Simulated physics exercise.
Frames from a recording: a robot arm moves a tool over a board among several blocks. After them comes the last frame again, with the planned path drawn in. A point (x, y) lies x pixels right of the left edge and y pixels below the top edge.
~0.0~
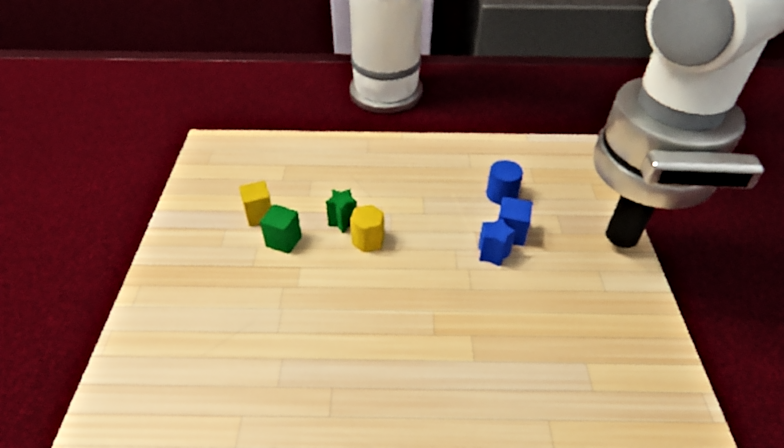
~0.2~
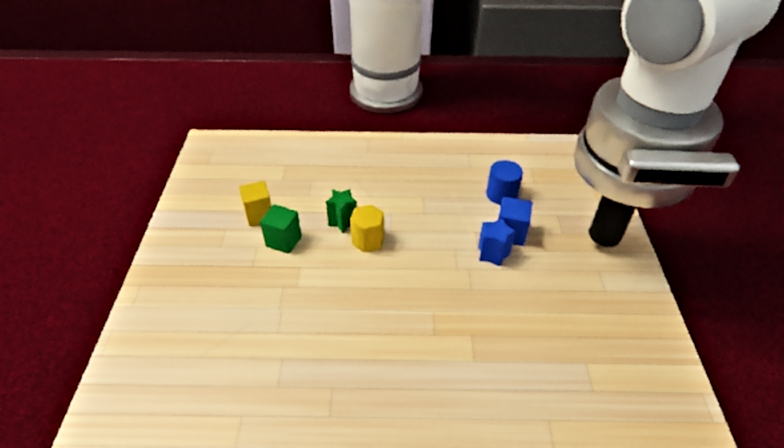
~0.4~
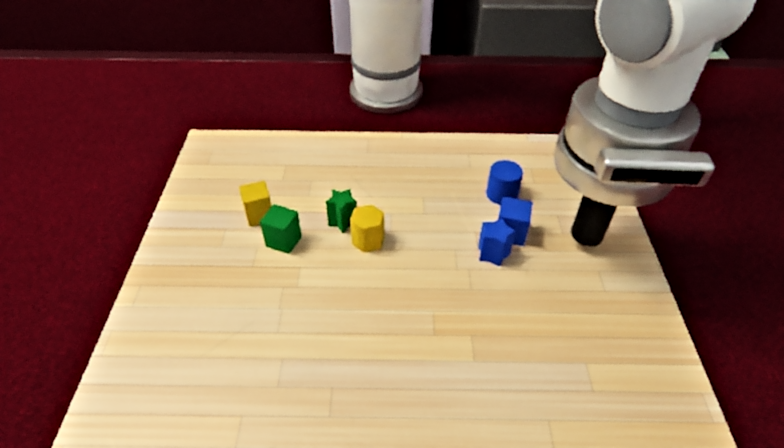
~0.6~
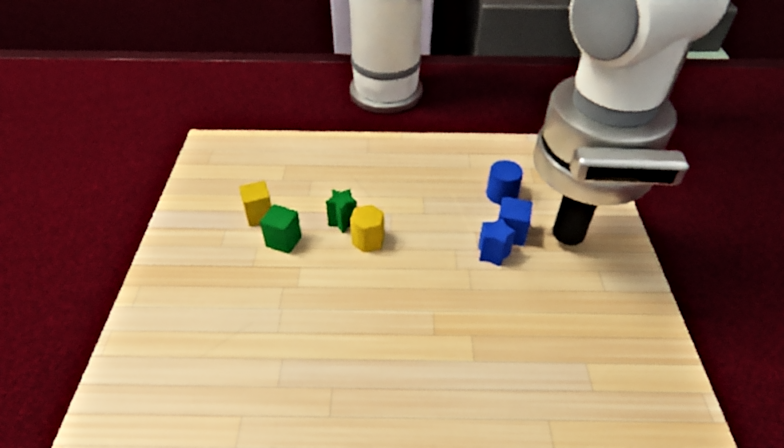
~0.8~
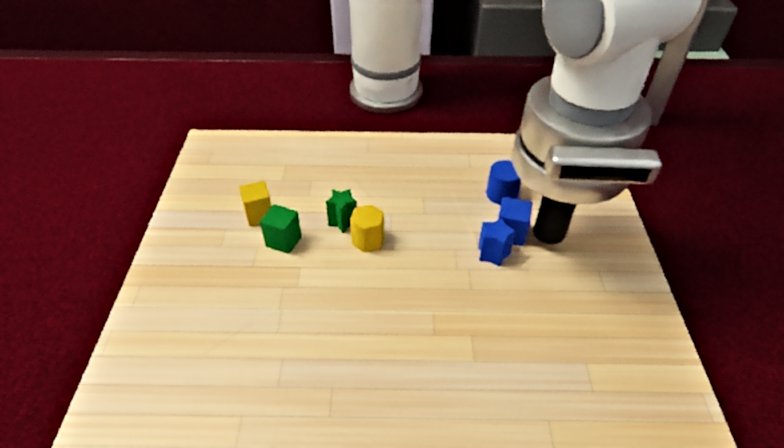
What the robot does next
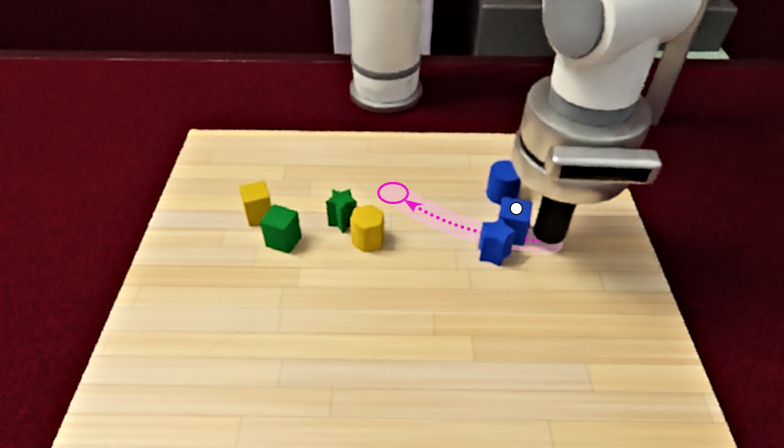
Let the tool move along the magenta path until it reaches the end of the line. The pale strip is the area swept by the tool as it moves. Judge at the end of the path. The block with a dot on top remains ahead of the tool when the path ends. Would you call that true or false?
This is true.
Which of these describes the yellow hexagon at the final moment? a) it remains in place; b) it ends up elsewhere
The answer is a.
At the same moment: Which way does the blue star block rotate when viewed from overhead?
Twists anticlockwise.
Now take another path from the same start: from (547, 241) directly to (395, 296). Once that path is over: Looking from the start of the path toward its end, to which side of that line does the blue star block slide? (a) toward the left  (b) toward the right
My answer is option b.
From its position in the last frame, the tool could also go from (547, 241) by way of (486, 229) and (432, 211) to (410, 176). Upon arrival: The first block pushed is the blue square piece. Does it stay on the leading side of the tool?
Slid away.
Drawn move, from (547, 241) via (489, 234) and (436, 217), ending at (393, 193); the dot is on the blue square piece.
The first path, step by step. One third of the way, tool (489, 225); blue star block (490, 230), turned 45° anticlockwise; blue square piece (463, 196), turned 25° clockwise.
Two thirds of the way, tool (435, 208); blue star block (489, 230), turned 50° anticlockwise; blue square piece (411, 179), turned 30° clockwise.
At the end, tool (393, 184); yellow hexagon still; blue star block (489, 230), turned 50° anticlockwise; blue circle still; blue square piece (366, 161).
